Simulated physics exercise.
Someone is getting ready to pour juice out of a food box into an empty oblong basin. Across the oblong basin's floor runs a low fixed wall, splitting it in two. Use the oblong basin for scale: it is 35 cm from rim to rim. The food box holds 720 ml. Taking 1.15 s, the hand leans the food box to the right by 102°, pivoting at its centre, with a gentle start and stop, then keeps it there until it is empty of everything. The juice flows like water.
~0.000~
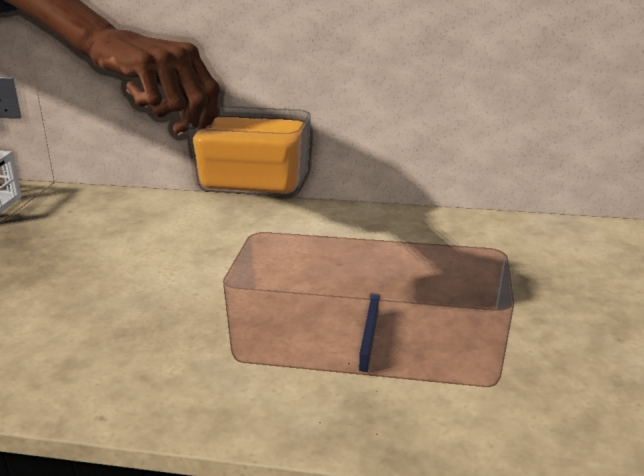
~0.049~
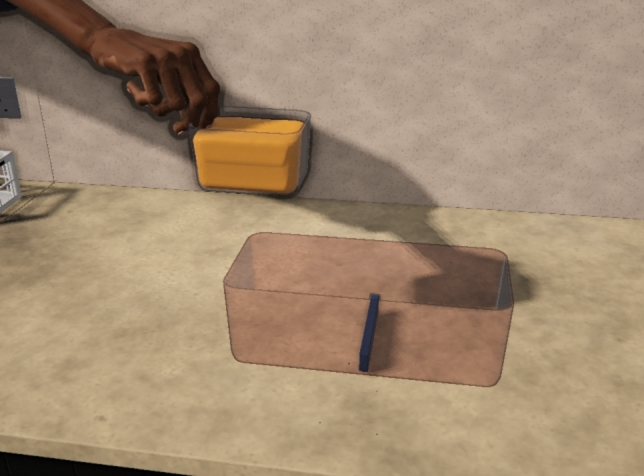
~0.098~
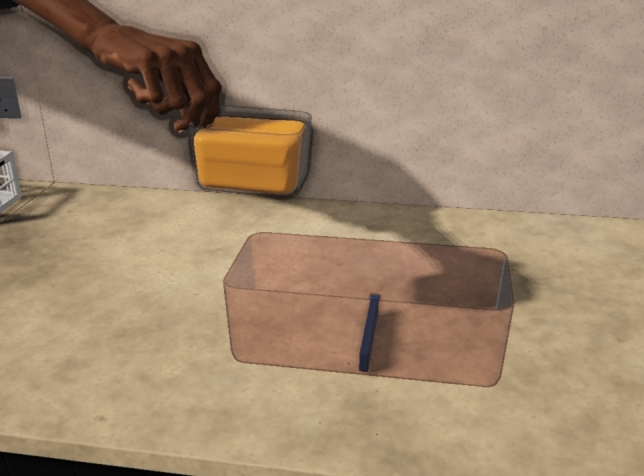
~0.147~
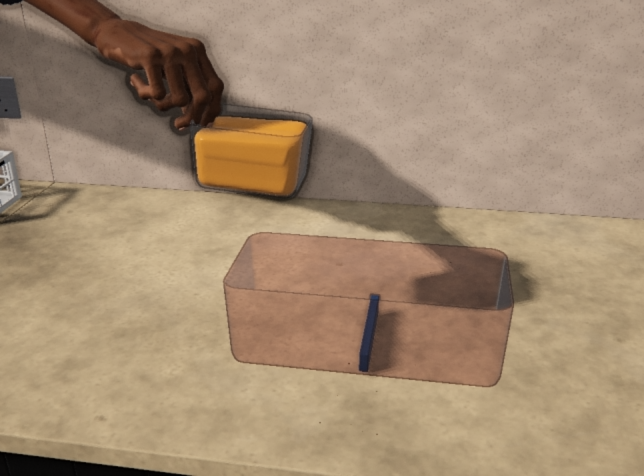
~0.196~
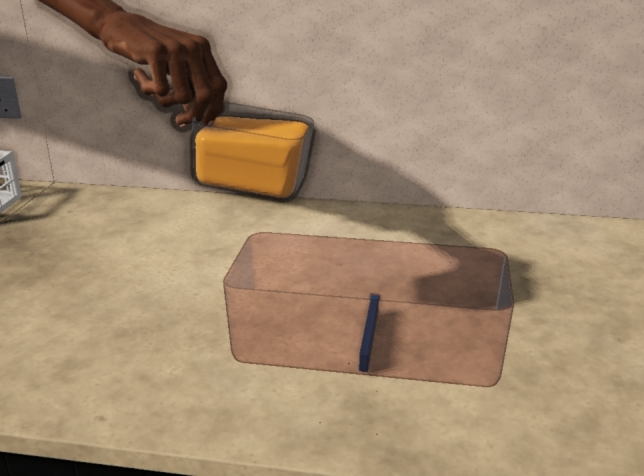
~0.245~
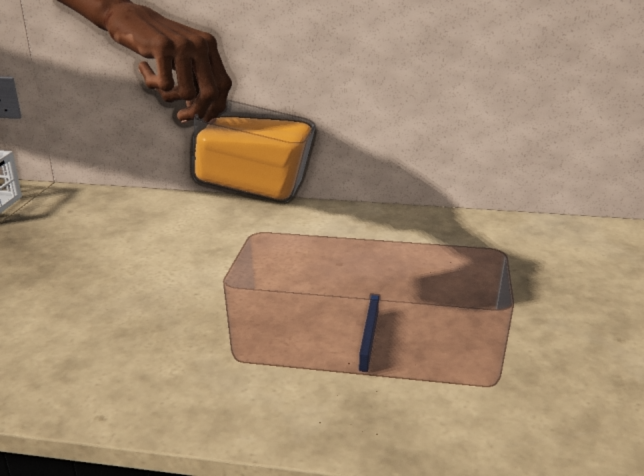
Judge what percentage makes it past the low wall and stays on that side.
Some 54 per cent makes it over and stays.
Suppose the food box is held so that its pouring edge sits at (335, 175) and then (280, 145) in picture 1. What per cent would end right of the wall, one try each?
The first try gives 65 percent and the second 15 percent.
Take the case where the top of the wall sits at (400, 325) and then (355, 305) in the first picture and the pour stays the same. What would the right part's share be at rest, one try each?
10 % and 70 %.
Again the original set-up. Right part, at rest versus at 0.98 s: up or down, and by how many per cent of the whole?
I'd say it shrinks by some 1.
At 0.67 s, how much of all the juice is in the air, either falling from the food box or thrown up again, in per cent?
Some 30 per cent, I reckon.
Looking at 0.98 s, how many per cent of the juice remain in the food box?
I'd say some 12 per cent remains.
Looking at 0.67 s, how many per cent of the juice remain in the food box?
At that time about 58 in a hundred parts are still held.
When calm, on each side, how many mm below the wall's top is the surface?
Noted: Left near 16 mm, right near 12 mm.
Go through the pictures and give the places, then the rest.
It leans 0°; its right rim is at (305, 124); the juice meets the walls at (203, 126) and (304, 131); the oblong basin's rim runs from (237, 259) to (509, 280); the wall's top is at (370, 324), in the first frame.
It leans 0°; its right rim is at (305, 124); the juice meets the walls at (203, 126) and (304, 131), in the second frame.
It leans 2°; its right rim is at (306, 125); the juice meets the walls at (203, 125) and (305, 132), in the third frame.
It leans 4°; its right rim is at (307, 128); the juice meets the walls at (204, 125) and (306, 132), in the fourth frame.
It leans 7°; its right rim is at (308, 131); the juice meets the walls at (205, 125) and (307, 133), in the fifth frame.
It leans 11°; its right rim is at (310, 135); the juice meets the walls at (206, 126) and (309, 134), in the sixth frame.
After 0.67 s the tilt is 64° and 57 per cent is still to pour, 6 is left of the wall and 6 right of it.
After 0.98 s the tilt is 96° and 12 per cent is still to pour, 24 is left of the wall and 55 right of it.
After 1.30 s the tilt is 102° and 1 per cent is still to pour, 40 is left of the wall and 57 right of it.
After 1.65 s the tilt is 102° and 0 per cent is still to pour, 45 is left of the wall and 54 right of it.
In the end 45 per cent lies left of the wall, 54 right of it and 1 outside.
